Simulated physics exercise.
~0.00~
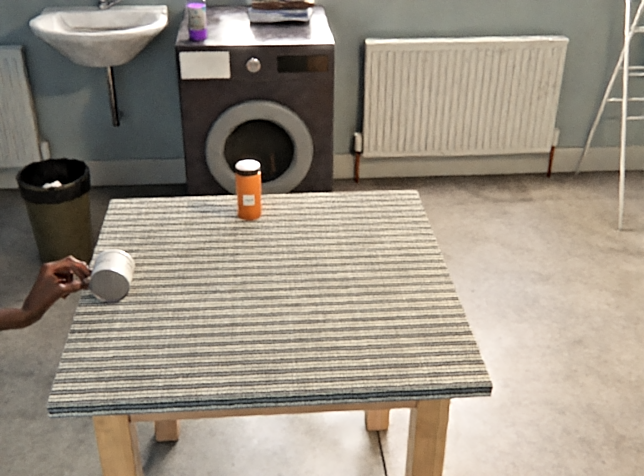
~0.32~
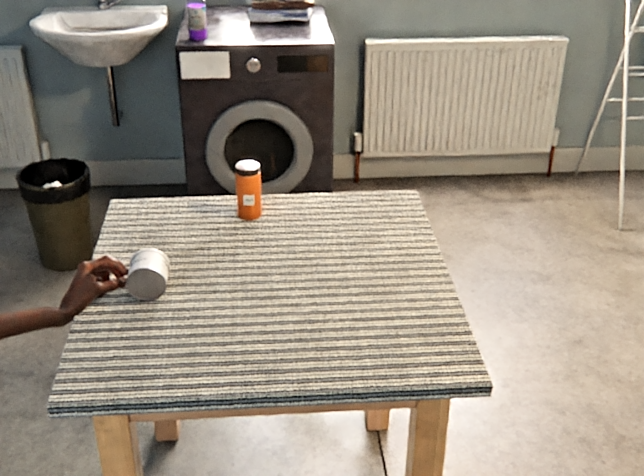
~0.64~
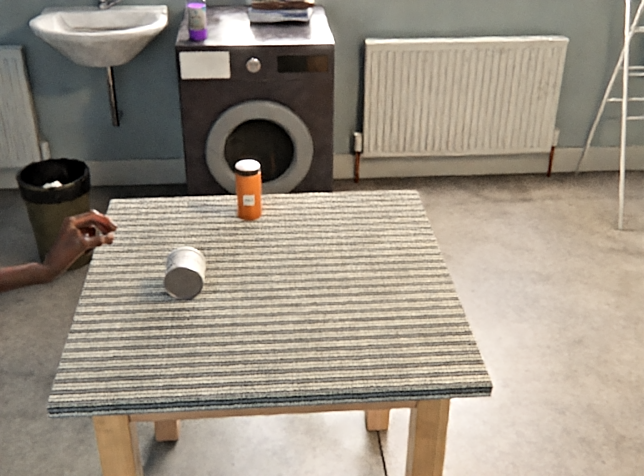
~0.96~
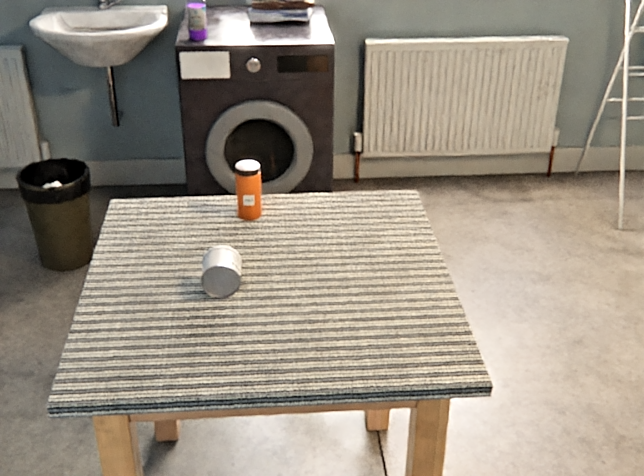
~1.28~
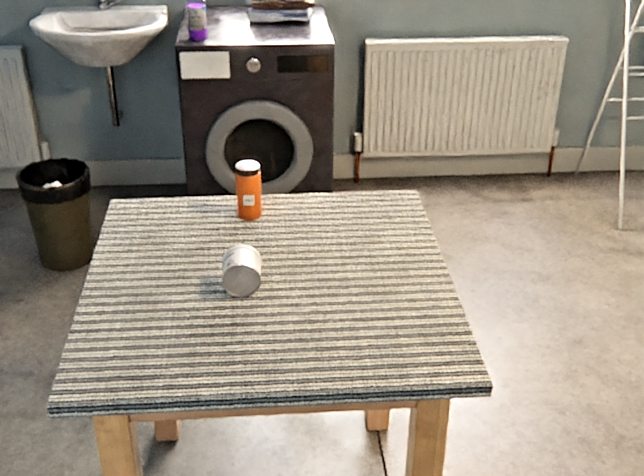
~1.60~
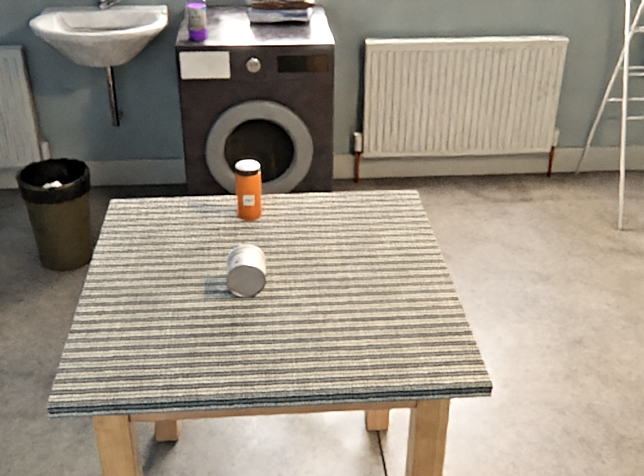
On a striped table, a hand pushes a white tin that rolls right and stops.
